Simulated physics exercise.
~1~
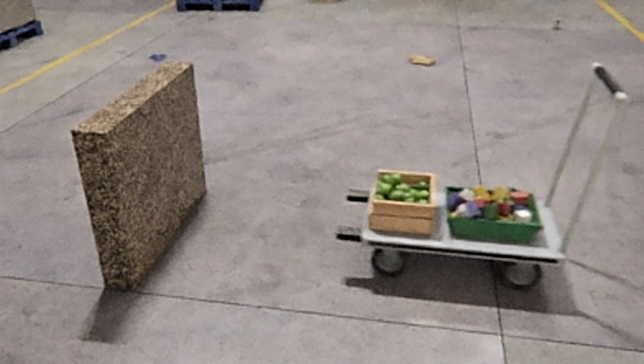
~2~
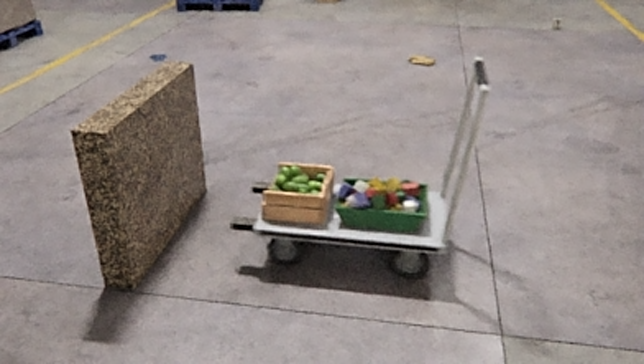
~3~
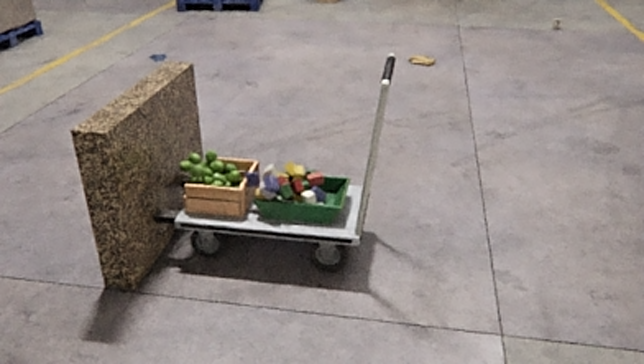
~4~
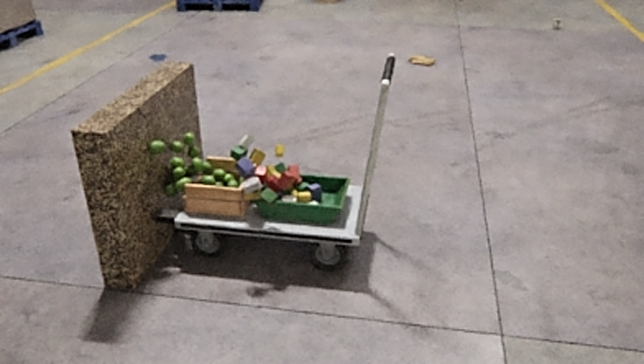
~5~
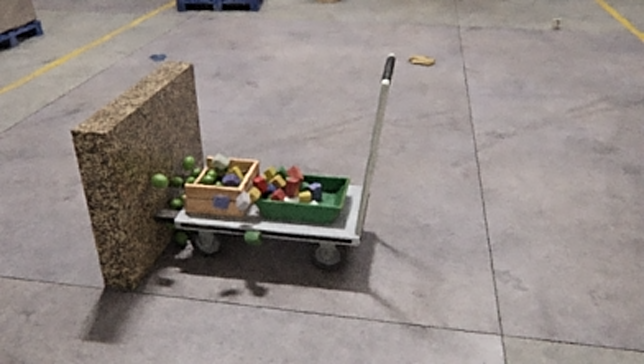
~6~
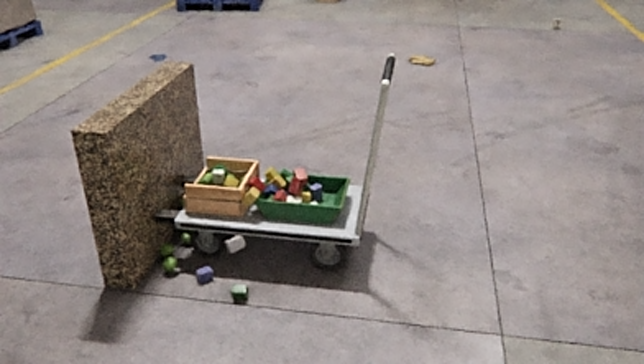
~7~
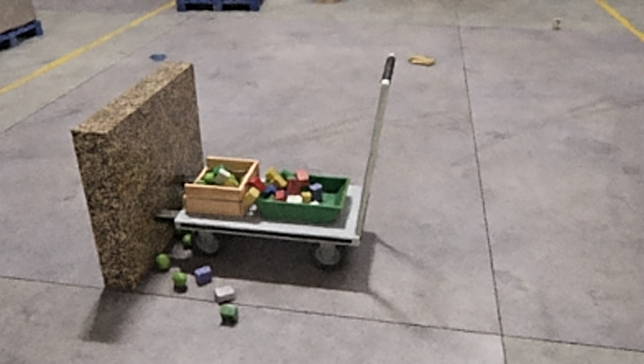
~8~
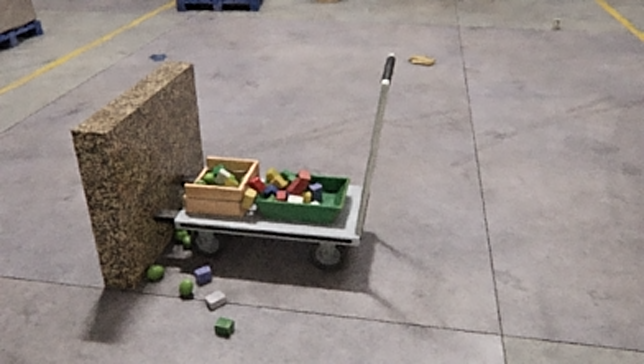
A flat trolley with a tall handle stands on a grey concrete floor, seen from slightly above by a still camera, with a speckled brown slab upright at the left. On its deck sit a wooden tub of green limes and, to the right, a green tub of colourful toy bricks. The trolley rolls left and stops against the slab. Limes surge over the wooden tub's left side while bricks fly left from the green tub, some landing in the wooden one. Several limes and bricks drop to the floor and scatter, and the trolley rests flat with both tubs in place, still partly filled.
